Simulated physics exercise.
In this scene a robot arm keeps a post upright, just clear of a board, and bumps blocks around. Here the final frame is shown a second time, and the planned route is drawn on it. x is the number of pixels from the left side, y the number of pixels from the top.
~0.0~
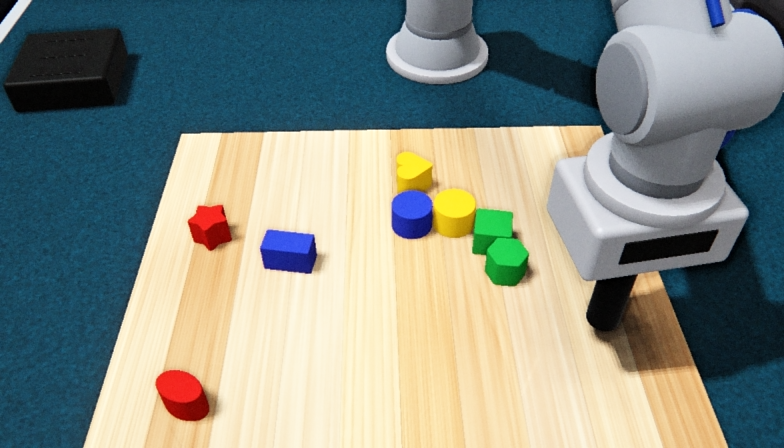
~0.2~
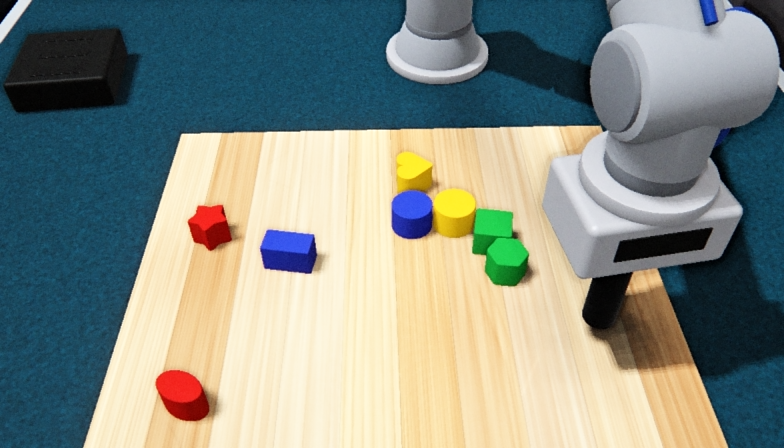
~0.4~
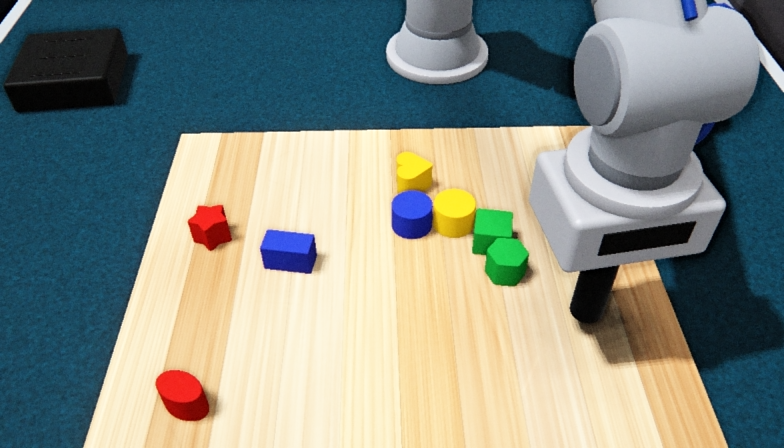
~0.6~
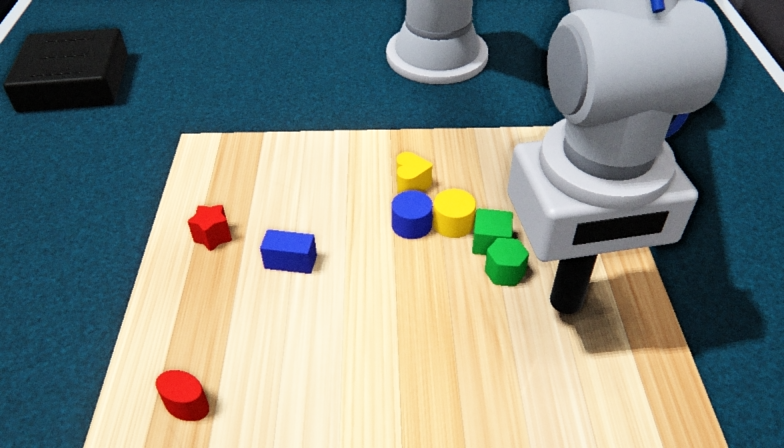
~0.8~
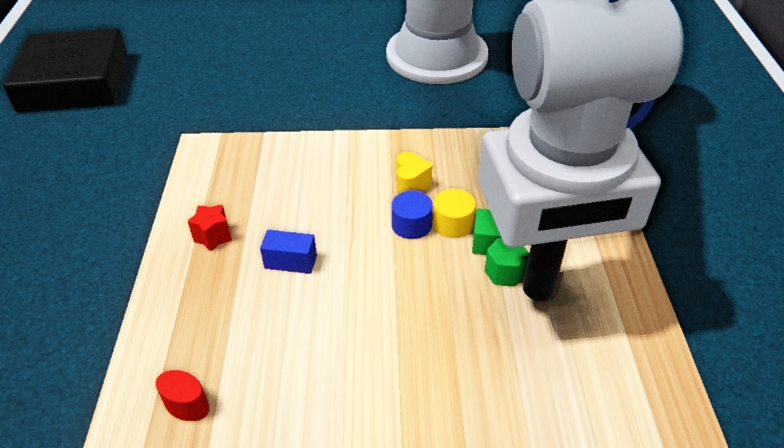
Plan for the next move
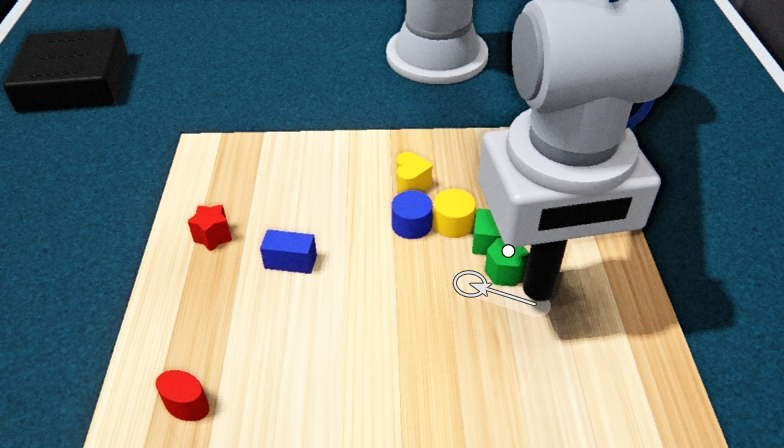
A gray robot arm moves its black post left across the board toward green blocks.
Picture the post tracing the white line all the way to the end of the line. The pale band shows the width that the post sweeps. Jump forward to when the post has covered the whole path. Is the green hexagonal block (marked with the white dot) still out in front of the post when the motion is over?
No.
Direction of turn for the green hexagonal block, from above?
The sense of turning is clockwise.
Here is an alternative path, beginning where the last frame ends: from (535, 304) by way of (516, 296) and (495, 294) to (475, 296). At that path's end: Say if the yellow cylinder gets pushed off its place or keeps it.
Its place stays the same.
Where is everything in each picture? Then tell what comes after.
The first frame shows post tip (602, 319); block tops, yellow cylinder (455, 202); green four-sided block (494, 222); green hexagonal block (508, 251).
The second frame shows post (598, 317); blocks unchanged.
The third frame shows post (586, 311); blocks unchanged.
The fourth frame shows post (566, 302); blocks unchanged.
The fifth frame shows post (538, 289); yellow cylinder (455, 202); green four-sided block partly hidden; green hexagonal block (508, 251).
Path on the board, in a line from (535, 304) to (470, 284); the dot is on the green hexagonal block.
What follows on the original path. Halfway along, post (504, 278); green four-sided block (493, 217); green hexagonal block (500, 245), turned 15° clockwise.
At the end, post (472, 269); yellow cylinder in place; green four-sided block (494, 214); green hexagonal block (490, 240), turned 55° clockwise.
